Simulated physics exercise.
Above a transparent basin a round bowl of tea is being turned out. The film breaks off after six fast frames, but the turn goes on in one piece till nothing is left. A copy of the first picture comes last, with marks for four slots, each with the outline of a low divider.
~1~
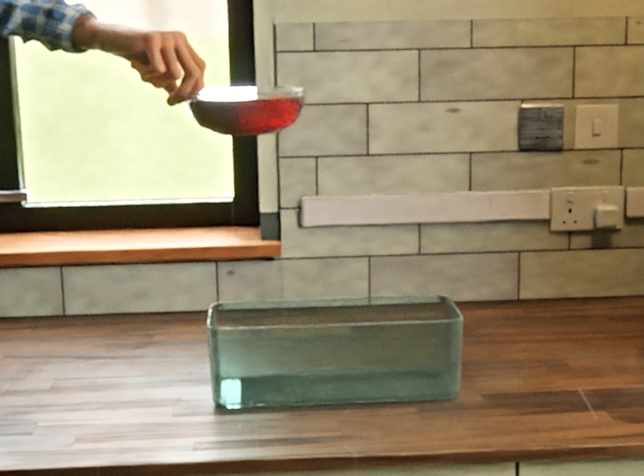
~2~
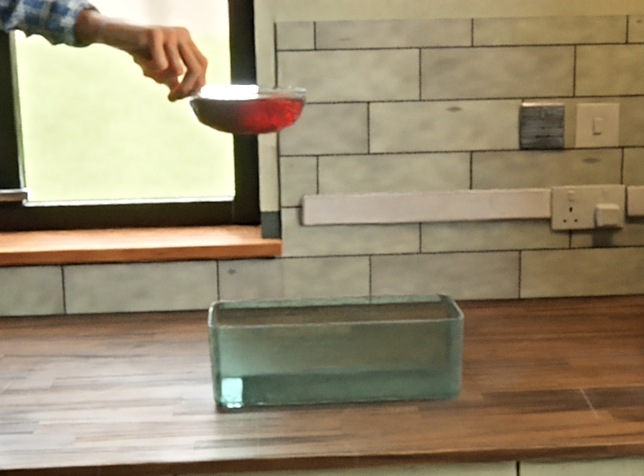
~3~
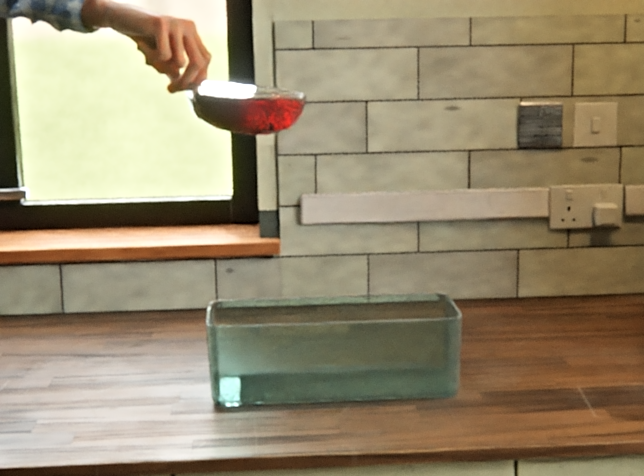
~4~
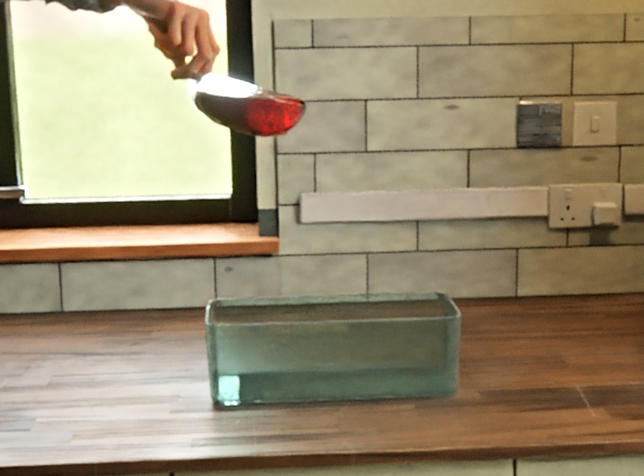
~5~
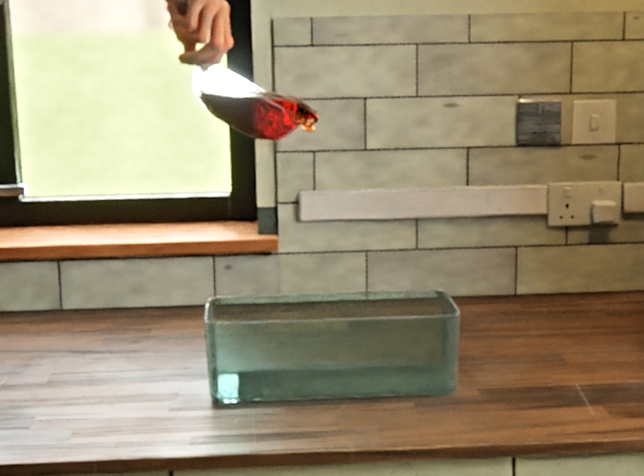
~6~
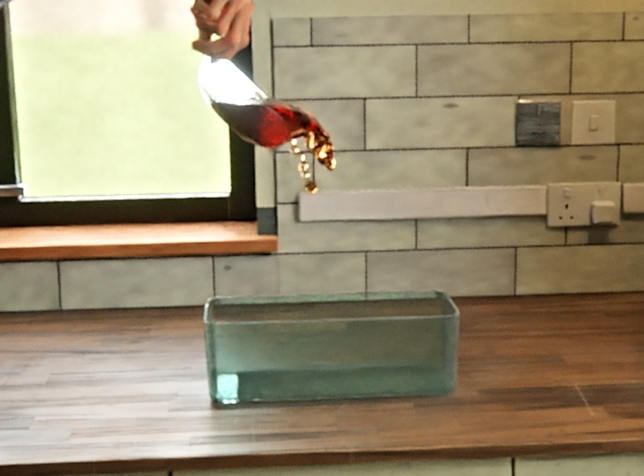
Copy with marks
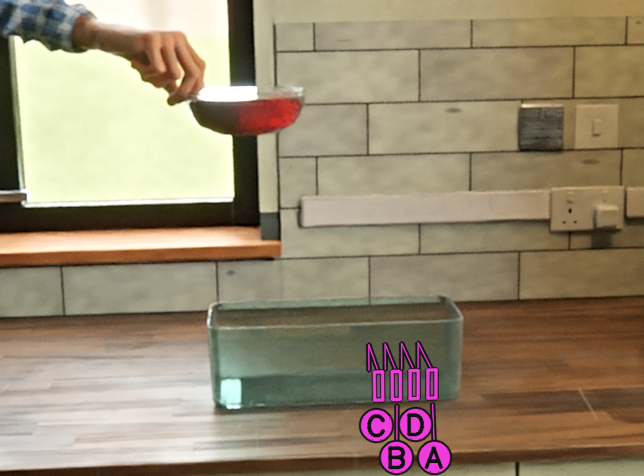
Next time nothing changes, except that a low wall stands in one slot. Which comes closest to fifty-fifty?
It is C.
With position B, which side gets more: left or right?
The left side.
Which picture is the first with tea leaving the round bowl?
Picture 4.
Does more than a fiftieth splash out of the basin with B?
Yes, it does.
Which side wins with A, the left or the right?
More ends on the left.
On the marked copy, A at (432, 403); B at (396, 405); C at (379, 406); D at (414, 404).
For position A, about 78 % ends left of the wall and 13 % right of it; 9 % is lost outside.
For position B, about 72 % ends left of the wall and 20 % right of it; 7 % is lost outside.
For position C, about 51 % ends left of the wall and 42 % right of it; 7 % is lost outside.
For position D, about 84 % ends left of the wall and 8 % right of it; 8 % is lost outside.
